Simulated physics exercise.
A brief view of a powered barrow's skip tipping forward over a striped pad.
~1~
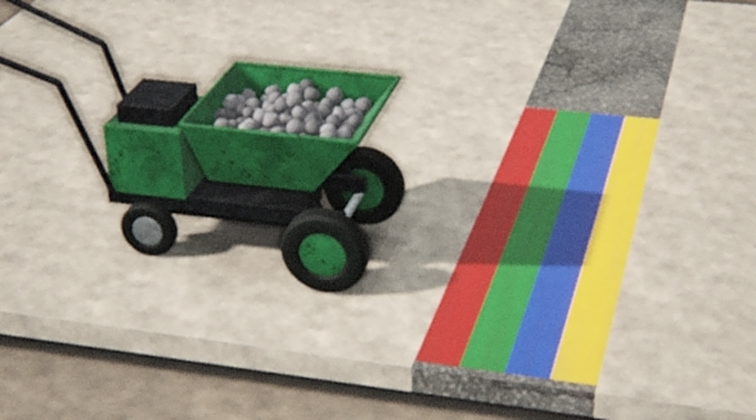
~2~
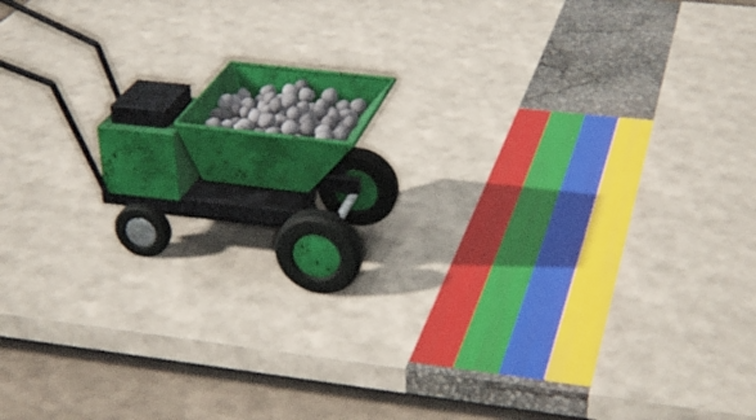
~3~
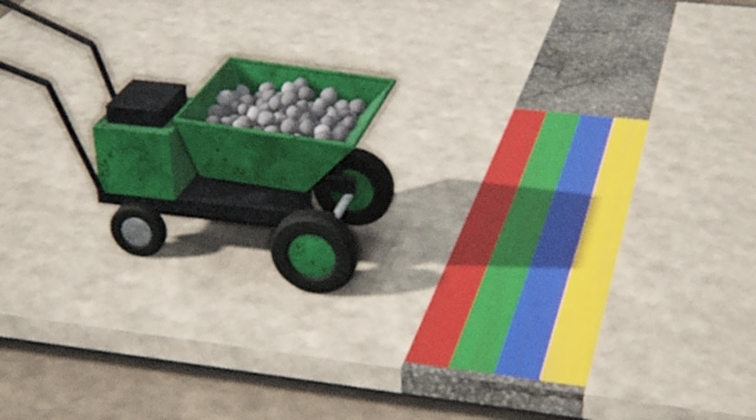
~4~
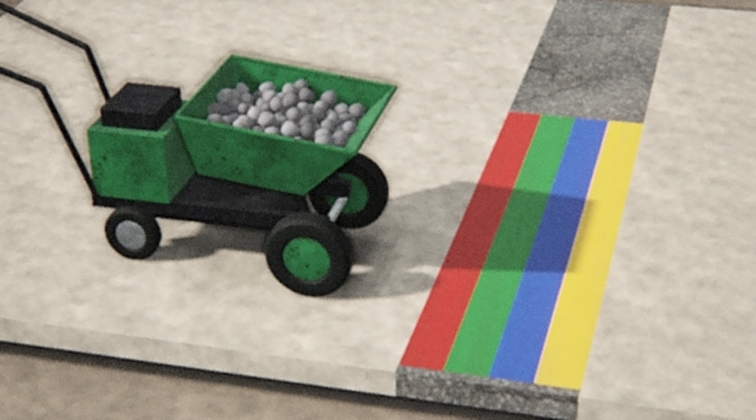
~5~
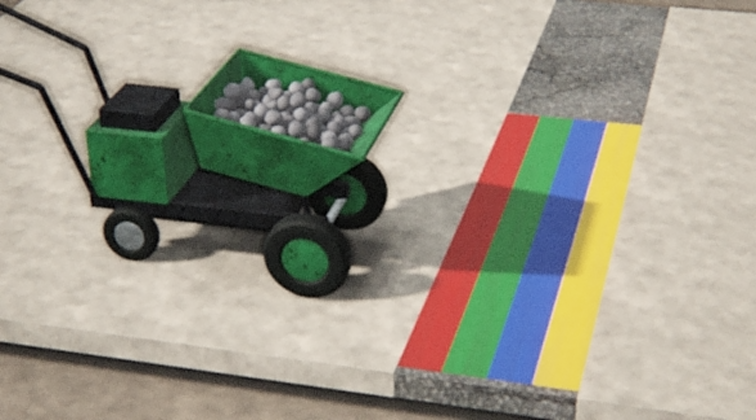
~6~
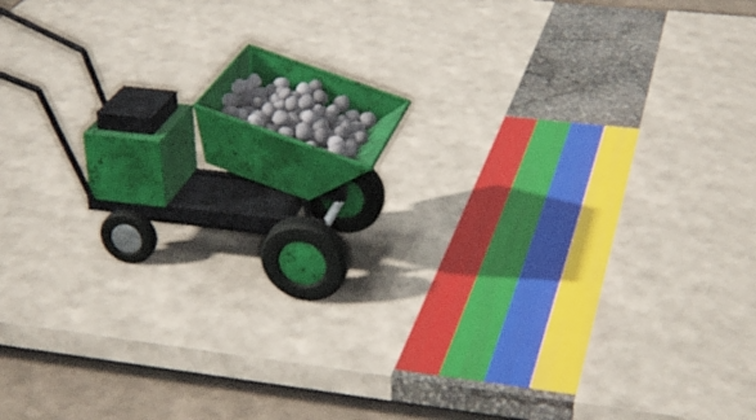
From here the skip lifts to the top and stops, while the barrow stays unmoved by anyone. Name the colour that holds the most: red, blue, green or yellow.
That would be green.
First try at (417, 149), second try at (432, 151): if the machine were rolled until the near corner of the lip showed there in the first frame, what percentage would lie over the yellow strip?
Trial 1 around 30 %, trial 2 around 30 %.
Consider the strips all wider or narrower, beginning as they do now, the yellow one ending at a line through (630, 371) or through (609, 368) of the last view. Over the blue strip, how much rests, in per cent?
About 20 % and 20 %.
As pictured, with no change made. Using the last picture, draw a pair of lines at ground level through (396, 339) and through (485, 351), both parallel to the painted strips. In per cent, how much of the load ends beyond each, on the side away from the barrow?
Estimate, first then second: 100 %, 50 %.
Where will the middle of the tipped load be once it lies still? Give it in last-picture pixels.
Roughly at (508, 280), give or take.
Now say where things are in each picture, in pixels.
Lip of the skip at (357, 143), level; top of the load at (282, 105), round cobbles; red strip at (450, 331); green strip at (494, 337); blue strip at (538, 342); yellow strip at (582, 348), in the first frame.
Lip of the skip at (353, 145), level; top of the load at (277, 105), in the second frame.
Lip of the skip at (353, 147), tipped barely; top of the load at (267, 119), in the third frame.
Lip of the skip at (355, 153), tipped a little; top of the load at (268, 111), in the fourth frame.
Lip of the skip at (362, 159), tipped a little; top of the load at (262, 111), in the fifth frame.
Lip of the skip at (370, 168), tipped clearly; top of the load at (258, 104); red strip at (430, 340); green strip at (473, 345); blue strip at (517, 351); yellow strip at (562, 357), in the sixth frame.
Soon, skip tipped steeply; all in the skip.
A while on, skip tipped steeply; most in the skip; a small part over the red strip; a small part over the green strip; a stray few falling.
Towards the end, skip tipped right over; a small part in the skip; a small part over the red strip; about a third over the green strip; about a quarter over the blue strip; a small part over the yellow strip; a small part off the paint.
Finally, skip tipped right over; a stray few in the skip; about a quarter over the red strip; about a third over the green strip; about a quarter over the blue strip; a small part over the yellow strip; a small part off the paint.
